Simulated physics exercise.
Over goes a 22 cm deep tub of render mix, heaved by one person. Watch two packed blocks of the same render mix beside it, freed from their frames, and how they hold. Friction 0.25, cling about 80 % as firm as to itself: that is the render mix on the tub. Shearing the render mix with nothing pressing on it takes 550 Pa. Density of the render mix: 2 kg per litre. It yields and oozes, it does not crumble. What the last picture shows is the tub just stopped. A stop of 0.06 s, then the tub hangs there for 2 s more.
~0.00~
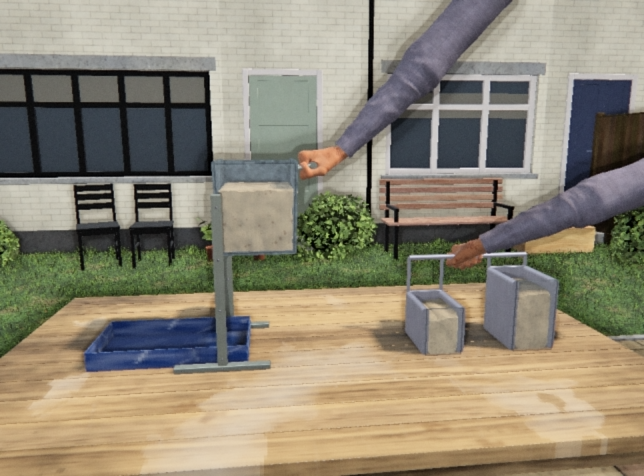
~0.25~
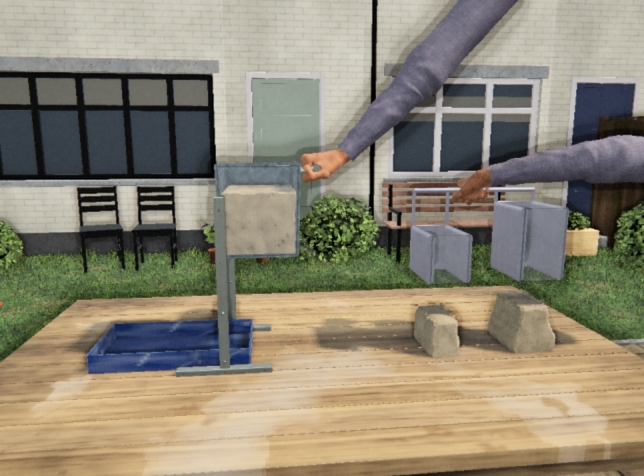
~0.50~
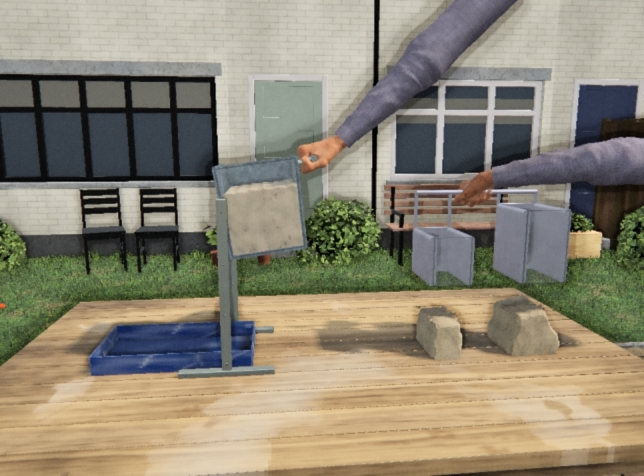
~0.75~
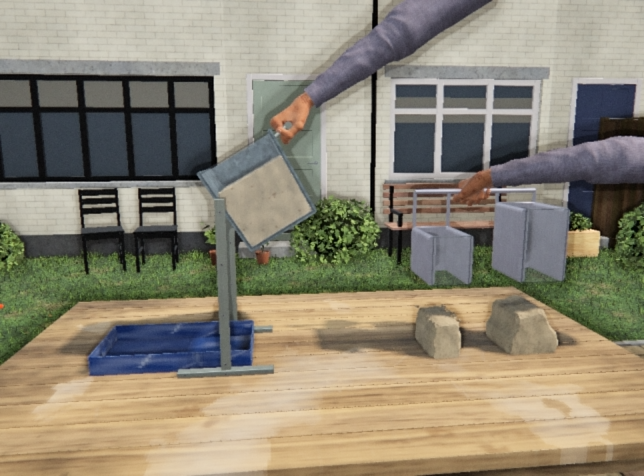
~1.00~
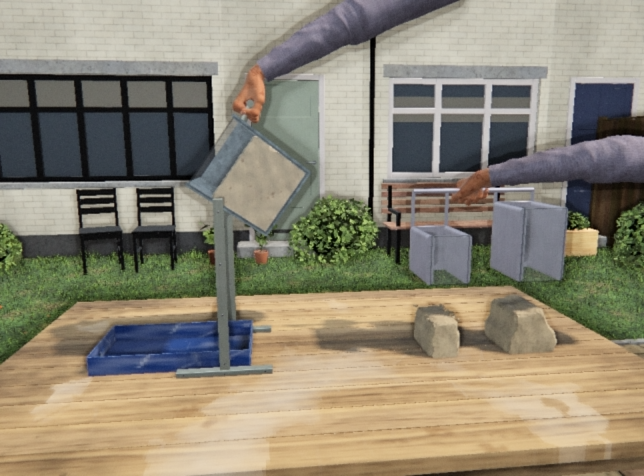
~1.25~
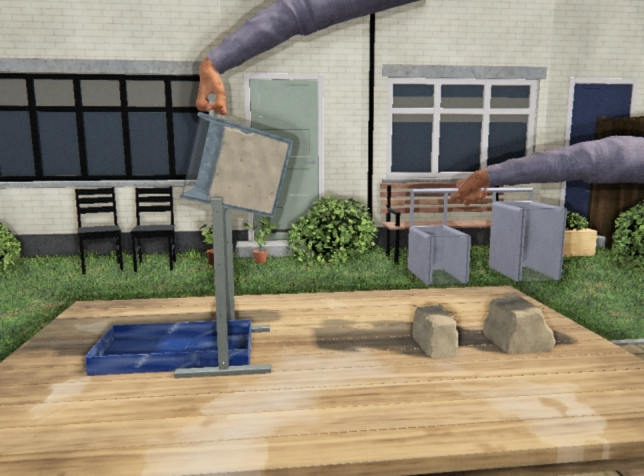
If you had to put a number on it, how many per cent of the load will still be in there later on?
My estimate is close to 100 per cent.
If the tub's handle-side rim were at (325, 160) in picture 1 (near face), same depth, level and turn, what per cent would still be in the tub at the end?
Around 90 percent would still be in the tub at the end.
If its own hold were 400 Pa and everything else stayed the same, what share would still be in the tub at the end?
In that case some 100 per cent.
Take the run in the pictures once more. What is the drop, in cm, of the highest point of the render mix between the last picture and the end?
1 cm or so.
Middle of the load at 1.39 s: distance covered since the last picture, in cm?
It has moved around 0 centimetres.
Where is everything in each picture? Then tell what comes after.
In the first frame, handle-side rim at (294, 163), tilt 0 degrees; highest point of the render mix at (224, 190); test blocks 11 cm, 17 cm high (left to right).
In the second frame, handle-side rim at (297, 165), tilt 0 degrees; highest point of the render mix at (227, 192); test blocks 11 cm, 14 cm high (left to right).
In the third frame, handle-side rim at (294, 158), tilt 8 degrees; highest point of the render mix at (291, 185); test blocks 10 cm, 13 cm high (left to right).
In the fourth frame, handle-side rim at (268, 132), tilt 31 degrees; highest point of the render mix at (278, 158); test blocks 10 cm, 13 cm high (left to right).
In the fifth frame, handle-side rim at (232, 117), tilt 54 degrees; highest point of the render mix at (257, 138); test blocks 10 cm, 13 cm high (left to right).
In the sixth frame, handle-side rim at (199, 116), tilt 75 degrees; highest point of the render mix at (230, 129); test blocks 10 cm, 13 cm high (left to right).
By 1.39 s, the tub is at 75 degrees and holds 100 %.
By 1.56 s, the tub is at 75 degrees and holds 100 %.
By 1.73 s, the tub is at 75 degrees and holds 100 %.
By 1.90 s, the tub is at 75 degrees and holds 100 %.
By 3.25 s, at the end, the tub is at 75 degrees and holds 100 %.
